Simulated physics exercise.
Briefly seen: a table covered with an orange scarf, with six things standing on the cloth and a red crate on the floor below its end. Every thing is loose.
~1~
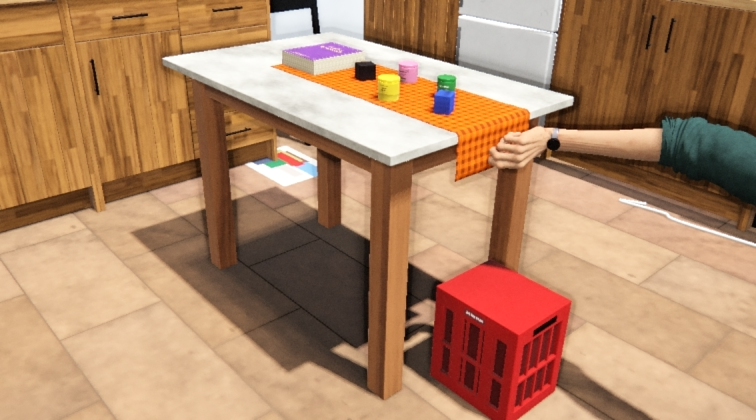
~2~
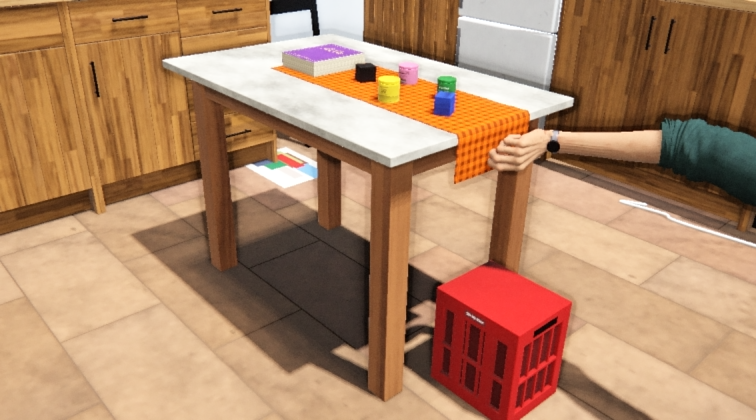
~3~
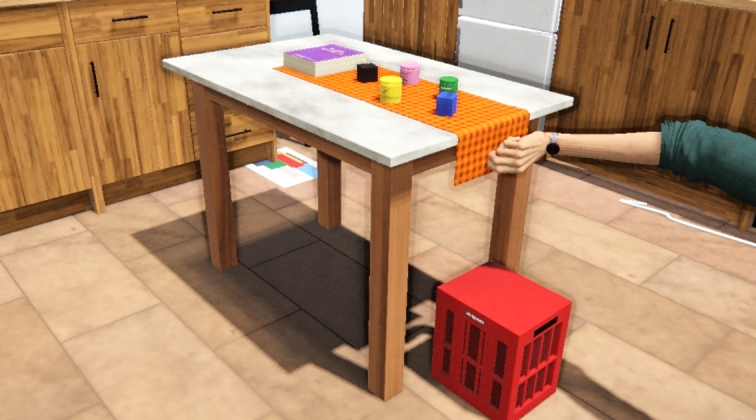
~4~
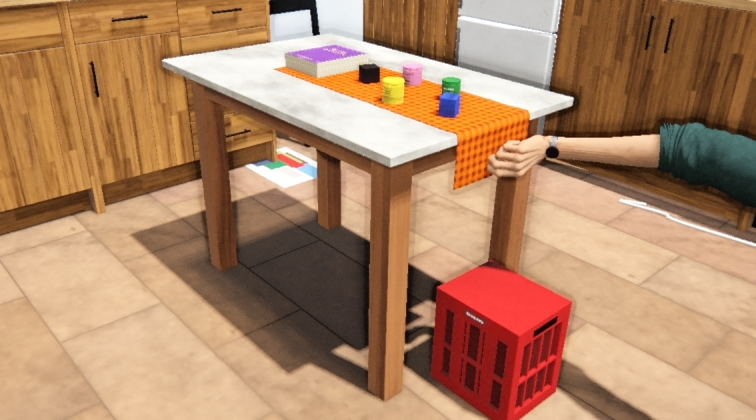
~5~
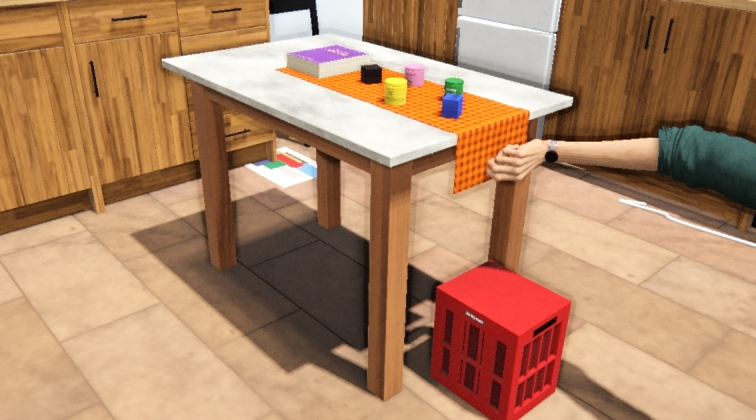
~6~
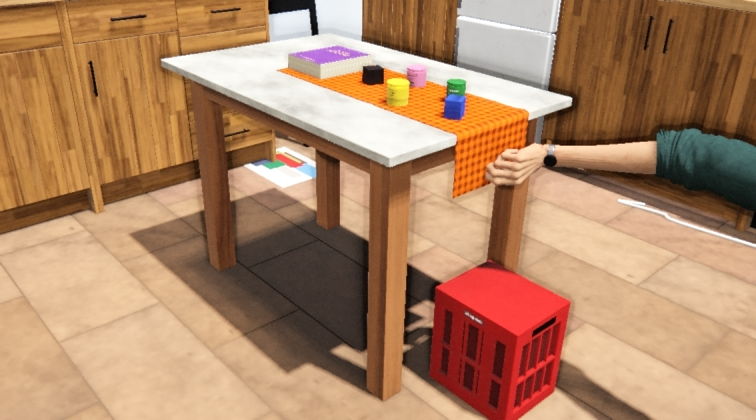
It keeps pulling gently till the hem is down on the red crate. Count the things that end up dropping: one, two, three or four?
The number that falls is three.
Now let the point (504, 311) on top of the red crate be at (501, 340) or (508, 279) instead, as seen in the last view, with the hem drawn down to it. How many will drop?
4 and 2.
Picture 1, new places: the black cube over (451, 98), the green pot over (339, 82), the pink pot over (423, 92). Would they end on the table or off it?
The black cube topples down, the green pot stays put, and the pink pot topples down.
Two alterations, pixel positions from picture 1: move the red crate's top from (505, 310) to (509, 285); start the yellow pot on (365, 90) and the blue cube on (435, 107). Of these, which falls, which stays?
Yellow pot: Safe; blue cube: Lost.
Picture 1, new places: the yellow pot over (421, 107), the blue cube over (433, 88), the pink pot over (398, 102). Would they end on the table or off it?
Yellow pot: Off. Blue cube: Off. Pink pot: Off.
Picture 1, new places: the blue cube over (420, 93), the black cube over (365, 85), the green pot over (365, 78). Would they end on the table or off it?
Each in turn: The blue cube goes down, the black cube stays aloft, the green pot stays aloft.
A little later, hem near (484, 246); blue cube gone.
Next, hem on the crate; blue cube, green pot and yellow pot gone.
When it is over, hem on the crate; blue cube, green pot and yellow pot gone. It carries off three.
